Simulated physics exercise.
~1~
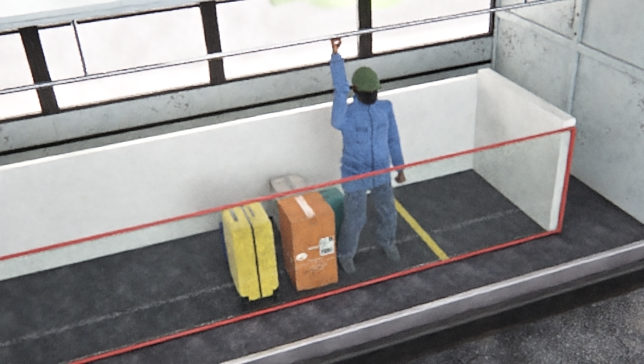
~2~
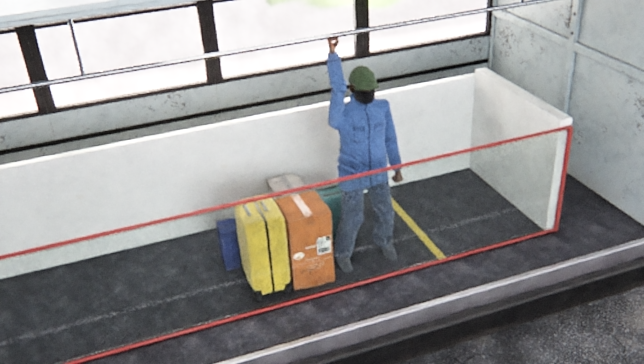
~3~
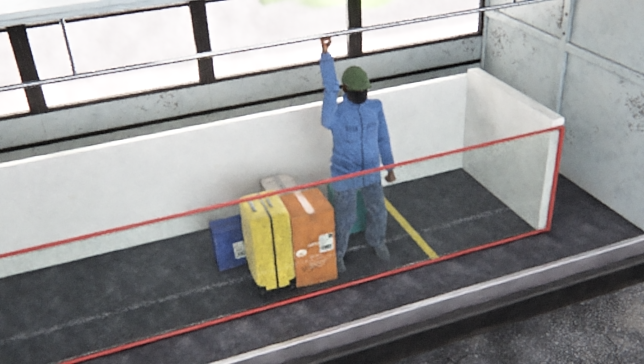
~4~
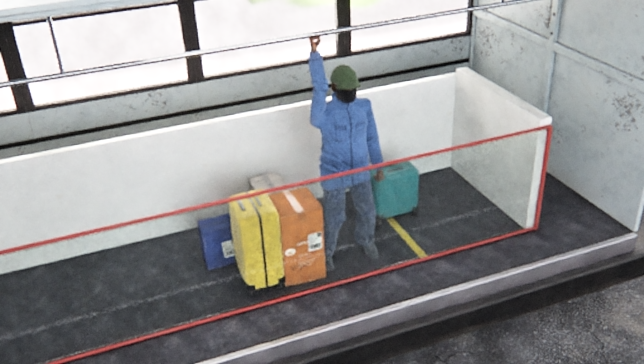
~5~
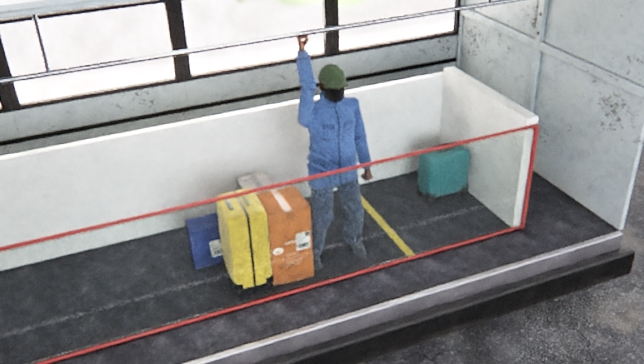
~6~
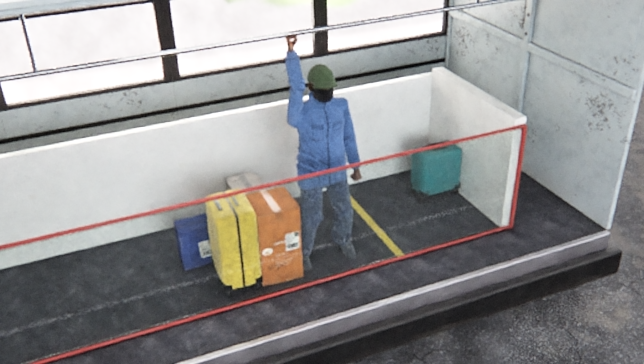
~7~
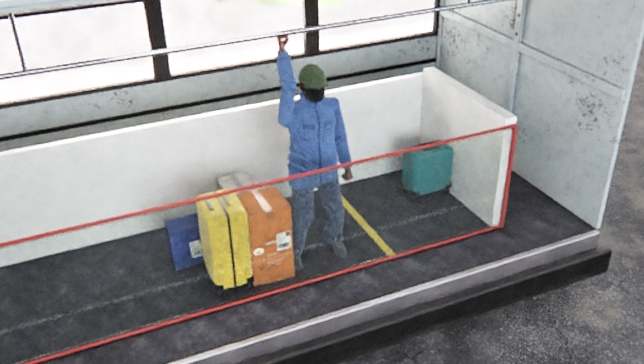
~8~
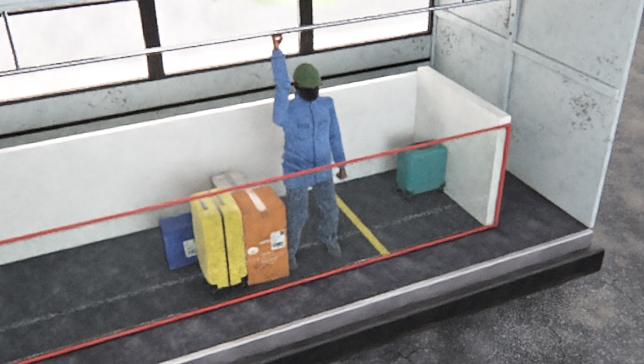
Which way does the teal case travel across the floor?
The teal case moves to the right, coming out from behind the passenger and rolling towards the end wall.
